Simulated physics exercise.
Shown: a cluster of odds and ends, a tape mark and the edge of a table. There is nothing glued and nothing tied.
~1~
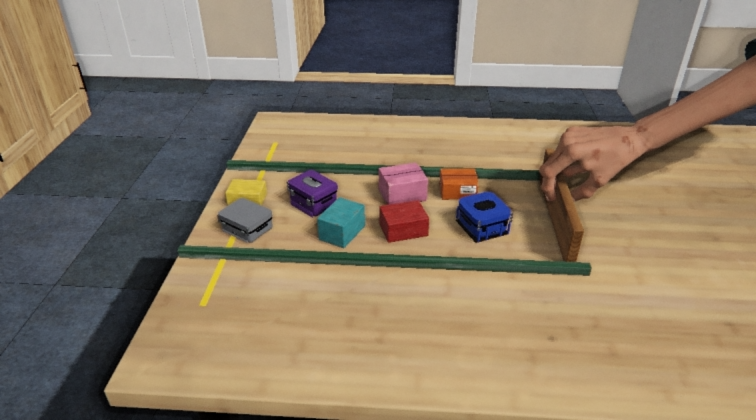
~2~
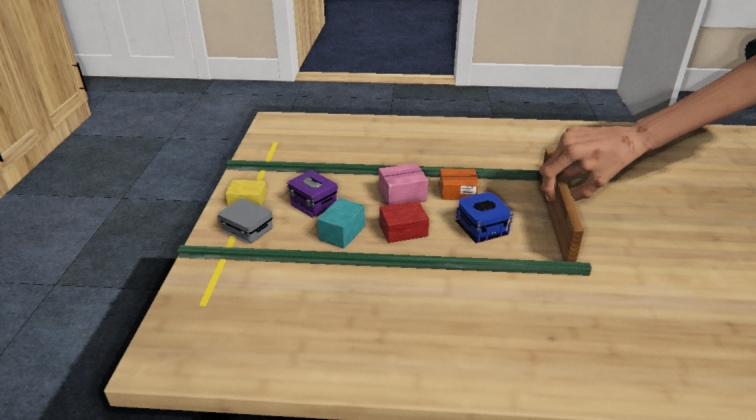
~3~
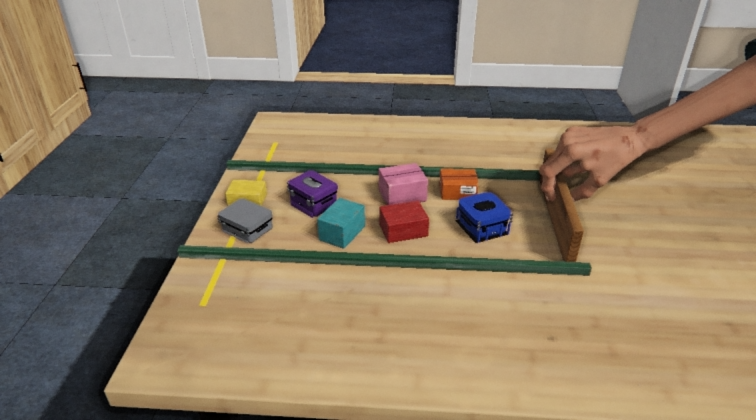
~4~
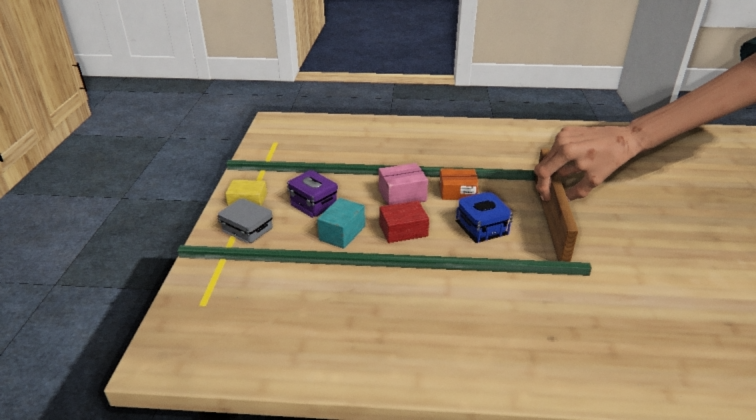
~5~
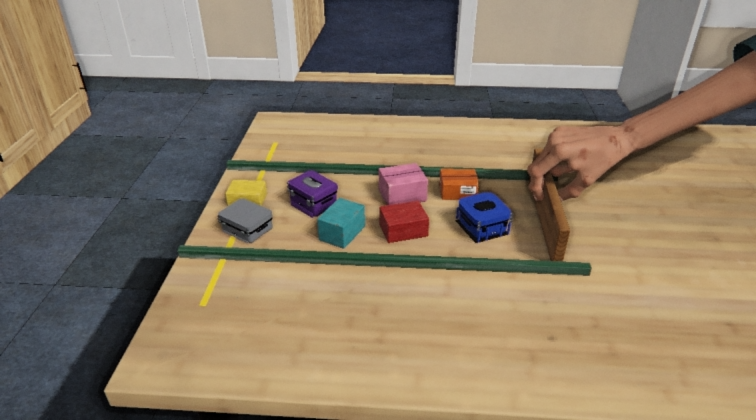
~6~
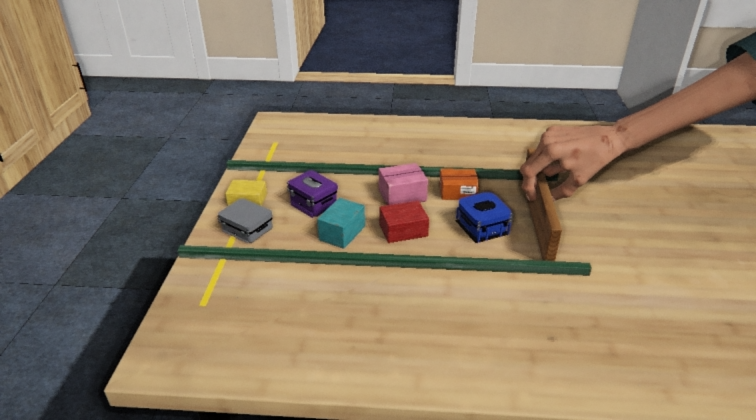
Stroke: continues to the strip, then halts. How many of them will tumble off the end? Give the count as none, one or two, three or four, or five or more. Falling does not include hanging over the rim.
The count is five or more.
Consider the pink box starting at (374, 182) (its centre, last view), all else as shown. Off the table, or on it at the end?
The answer: It ends up below.
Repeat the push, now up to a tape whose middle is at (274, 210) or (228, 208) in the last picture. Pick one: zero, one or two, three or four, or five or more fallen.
In order: 3 or 4, then more than four.
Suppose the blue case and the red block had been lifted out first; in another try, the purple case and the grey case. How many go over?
Try one: 3; try two: 4.
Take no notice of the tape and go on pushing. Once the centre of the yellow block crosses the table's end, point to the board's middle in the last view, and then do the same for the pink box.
(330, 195) and (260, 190), roughly.
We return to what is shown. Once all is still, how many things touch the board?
All in all, 2.
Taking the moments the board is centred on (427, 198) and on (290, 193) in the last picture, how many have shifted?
At the first spot 5, then 8.
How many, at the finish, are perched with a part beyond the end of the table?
That would be 0.
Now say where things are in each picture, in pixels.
The first frame shows yellow block (247, 193); grey case (246, 222); purple case (313, 193); board (559, 203); tape (246, 208).
The second frame shows grey case (246, 222); red block (404, 222).
The third frame shows purple case (313, 194); orange box (458, 184).
The fourth frame shows yellow block (247, 193); turquoise block (342, 223).
The fifth frame shows grey case (246, 222); blue case (483, 217).
The sixth frame shows yellow block (247, 193); grey case (246, 222); purple case (313, 194); board (540, 202); tape (246, 208).
Soon after, none off yet; yellow block at rest near (247, 193); grey case at rest near (246, 222); purple case at rest near (313, 194).
At rest, the number that fall off is five or more; fallen, red block, pink box, turquoise block, purple case, grey case and yellow block.
